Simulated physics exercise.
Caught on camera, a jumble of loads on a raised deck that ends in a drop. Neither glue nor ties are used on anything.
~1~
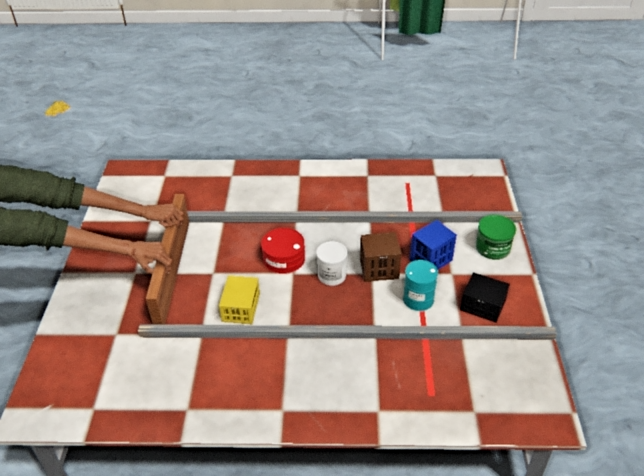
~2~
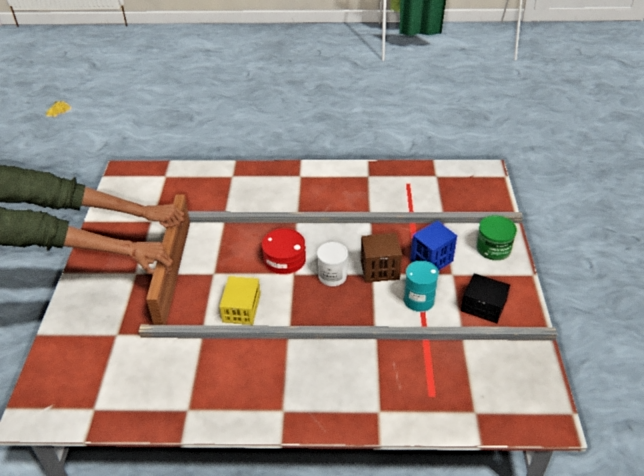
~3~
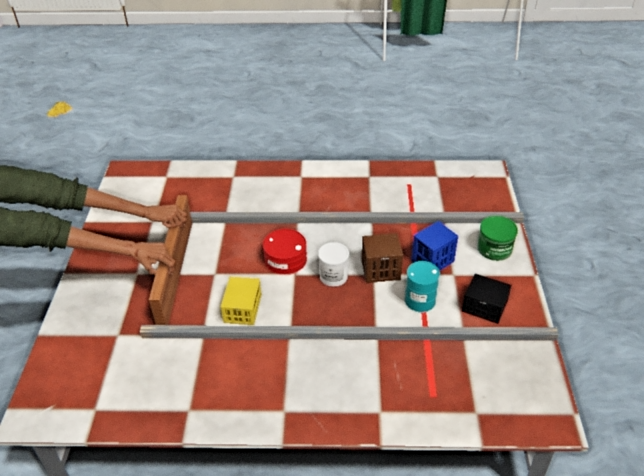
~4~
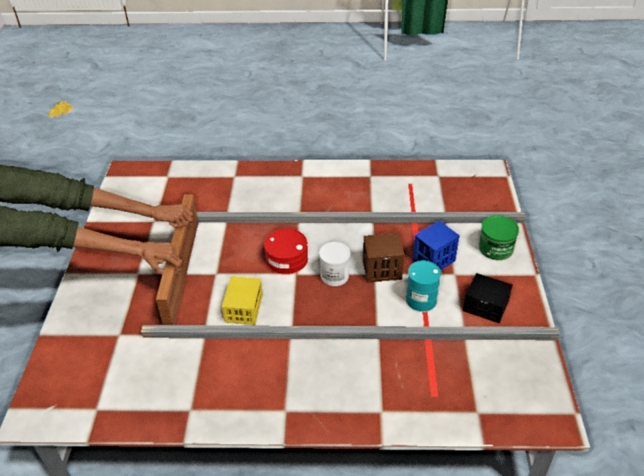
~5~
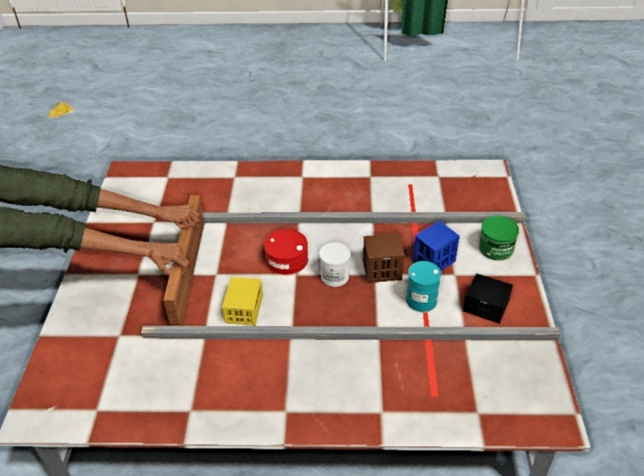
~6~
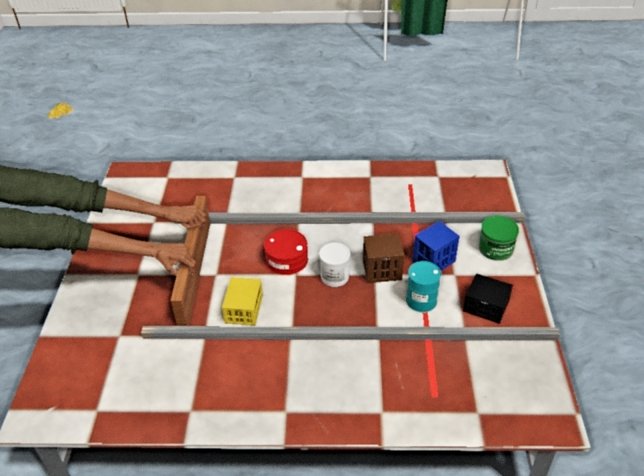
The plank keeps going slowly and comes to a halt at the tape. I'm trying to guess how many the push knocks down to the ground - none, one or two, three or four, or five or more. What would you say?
The push is going to send nothing over the edge.
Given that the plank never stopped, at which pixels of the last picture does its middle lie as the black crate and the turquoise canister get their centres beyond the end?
The middle is at (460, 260) when it's the black crate, and at (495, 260) when it's the turquoise canister.
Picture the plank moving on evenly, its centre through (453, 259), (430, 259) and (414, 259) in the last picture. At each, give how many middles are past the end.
Past-the-end tally - position 1: 1, position 2: 0, position 3: 0.
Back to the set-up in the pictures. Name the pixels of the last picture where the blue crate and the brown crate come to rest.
About (485, 245), and the other about (465, 264).
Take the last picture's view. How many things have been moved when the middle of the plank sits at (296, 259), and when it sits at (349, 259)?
First 3, after that 4.
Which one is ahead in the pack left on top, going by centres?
Answer: The green pail.
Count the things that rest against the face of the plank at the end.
Contact count: 3.
Soon after, none off yet; green pail at rest near (498, 238); black crate at rest near (488, 298); blue crate at rest near (436, 249).
At rest, the number that fall off is zero.
